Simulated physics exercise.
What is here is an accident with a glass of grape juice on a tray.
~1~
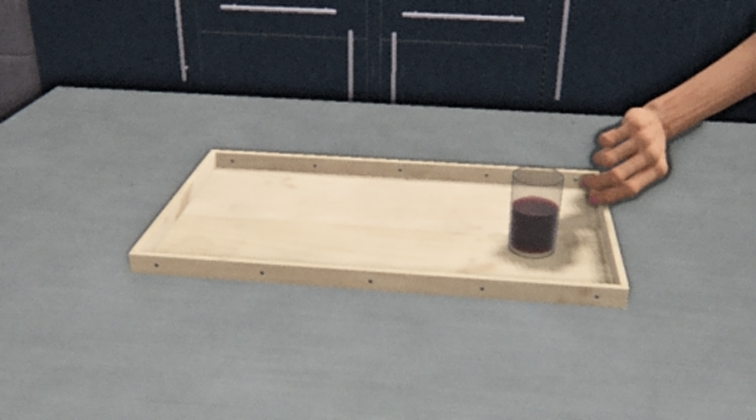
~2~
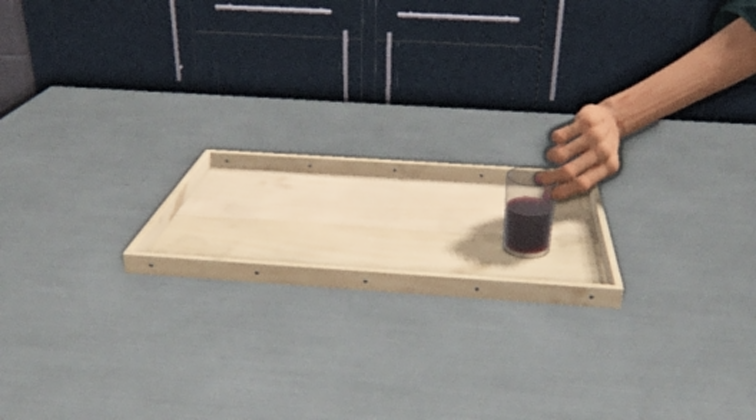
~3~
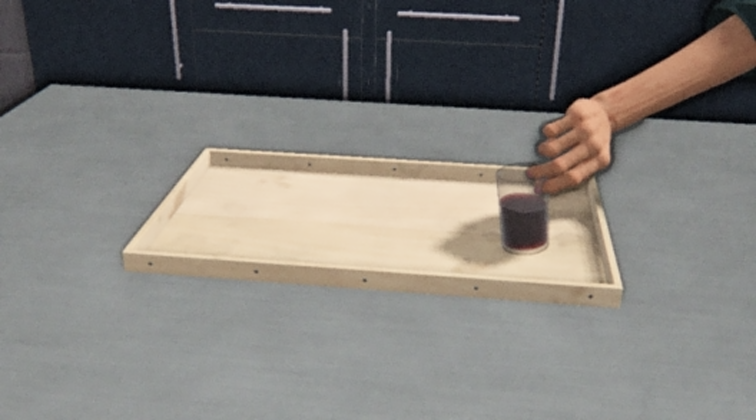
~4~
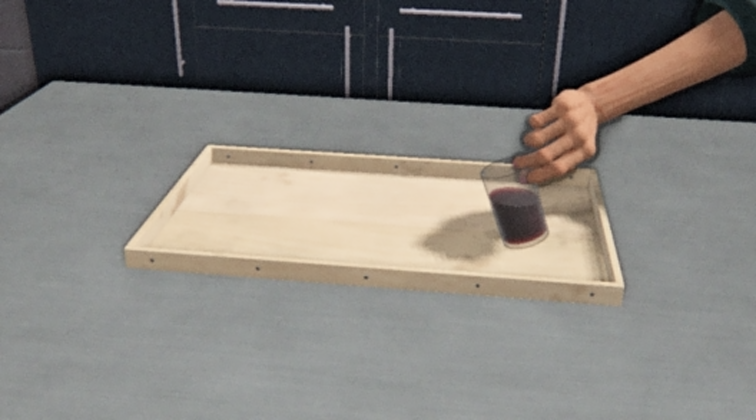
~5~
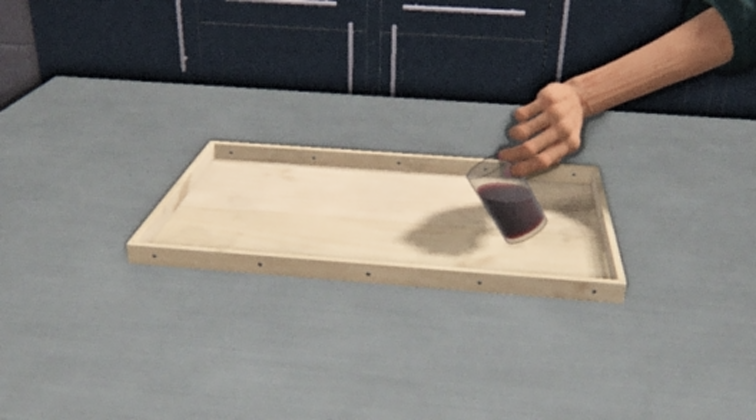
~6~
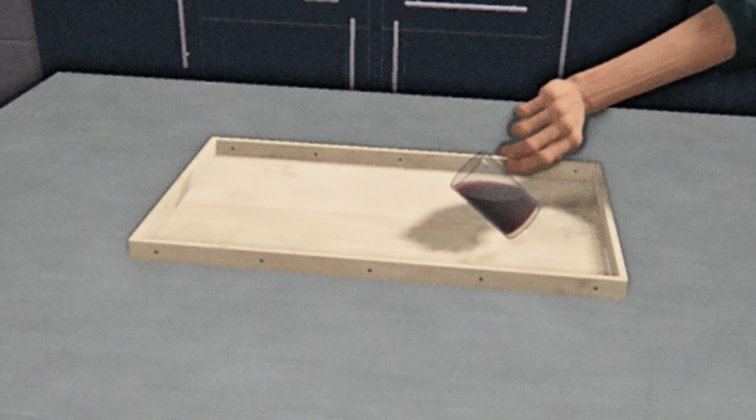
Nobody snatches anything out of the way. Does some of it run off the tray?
No, the tray catches it.
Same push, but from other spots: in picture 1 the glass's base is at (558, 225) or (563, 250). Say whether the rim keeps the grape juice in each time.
One: It stays in the tray. Two: It is held by the rim.
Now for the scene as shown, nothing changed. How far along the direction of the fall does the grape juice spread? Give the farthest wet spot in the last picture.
Roughly at (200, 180).
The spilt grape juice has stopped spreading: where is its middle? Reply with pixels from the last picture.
(270, 206).
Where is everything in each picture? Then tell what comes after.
In the first frame, it stands upright; glass (535, 210) about half full; tray (370, 267).
In the second frame, pushed off balance; glass about half full, surface at (529, 207).
In the third frame, pushed off balance; glass (523, 207) about half full.
In the fourth frame, pushed off balance; glass (515, 200) tipped 20°; tray (365, 264).
In the fifth frame, pushed off balance; glass (506, 196) tipped 35°.
In the sixth frame, it is falling; glass (494, 193) tipped 50°.
Shortly, the glass lies in the tray; the puddle covers about as much as a plate; none is outside.
Then, the puddle covers about as much as a tray; none is outside.
At the finish, the puddle covers about as much as a tray; none is outside.
